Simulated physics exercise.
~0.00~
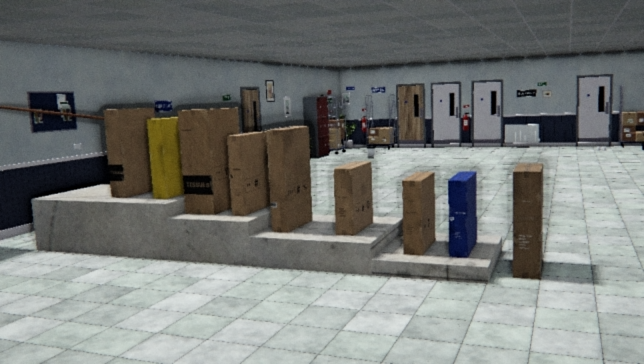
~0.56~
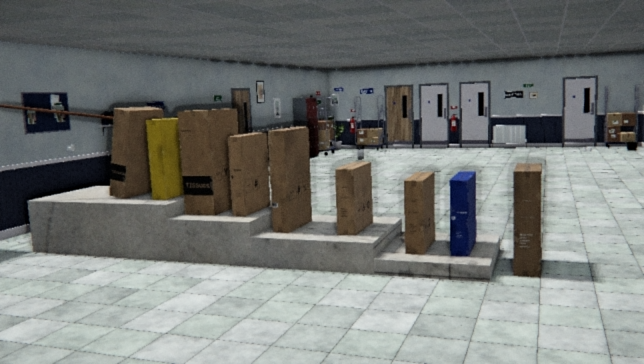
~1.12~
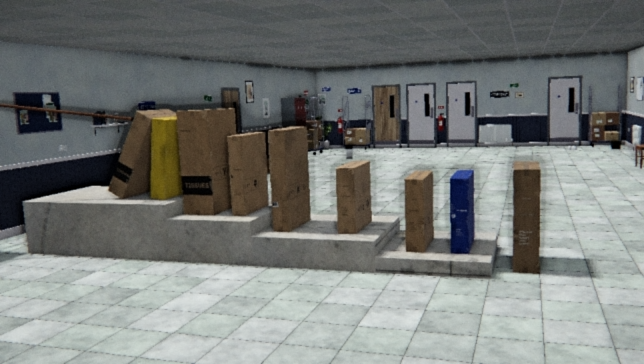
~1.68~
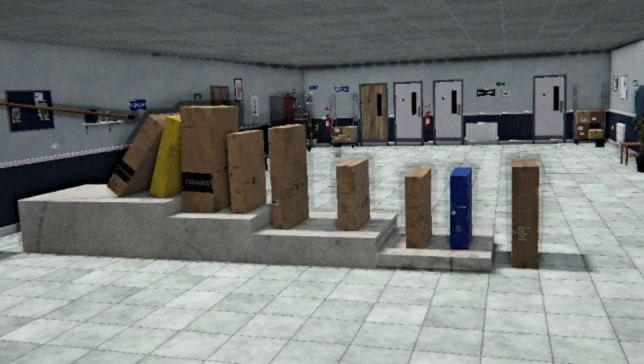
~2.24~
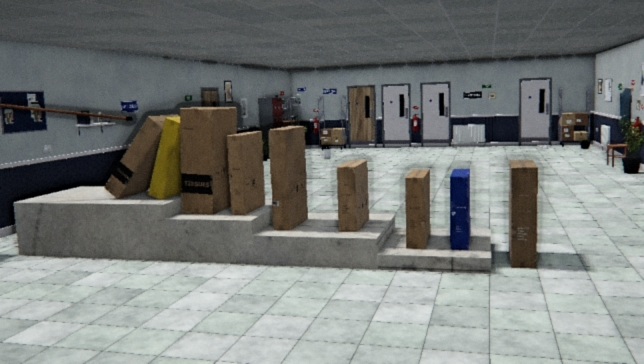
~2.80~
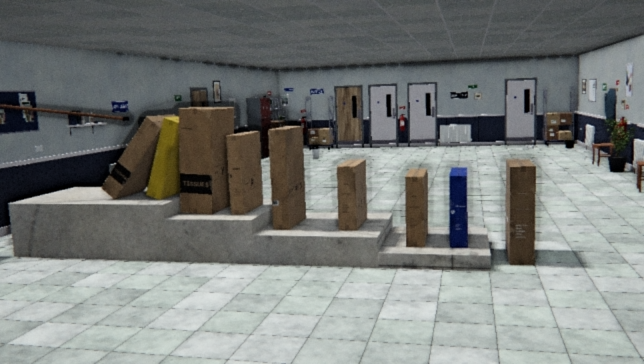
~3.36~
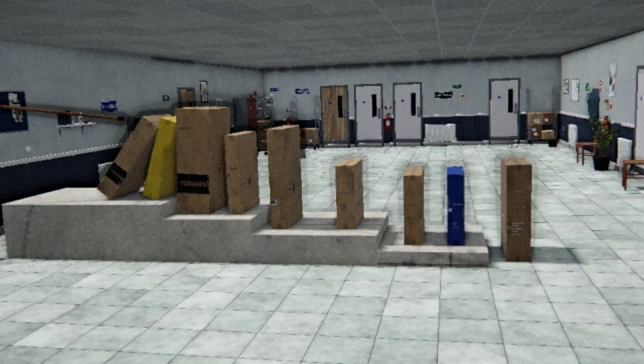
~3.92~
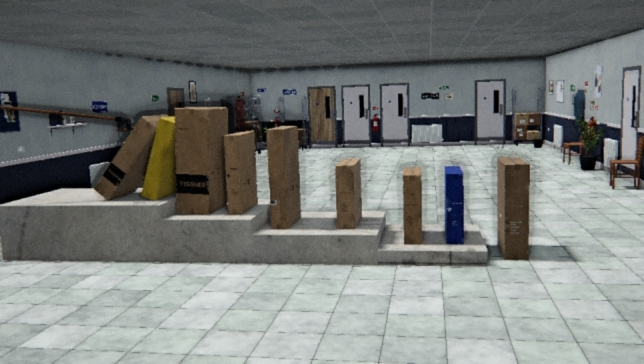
A row of tall cartons stood on low steps in a large tiled room when a pole at the left tipped the first one rightward against the yellow one, which leaned into the next and stopped, leaving the blue carton and the others upright.
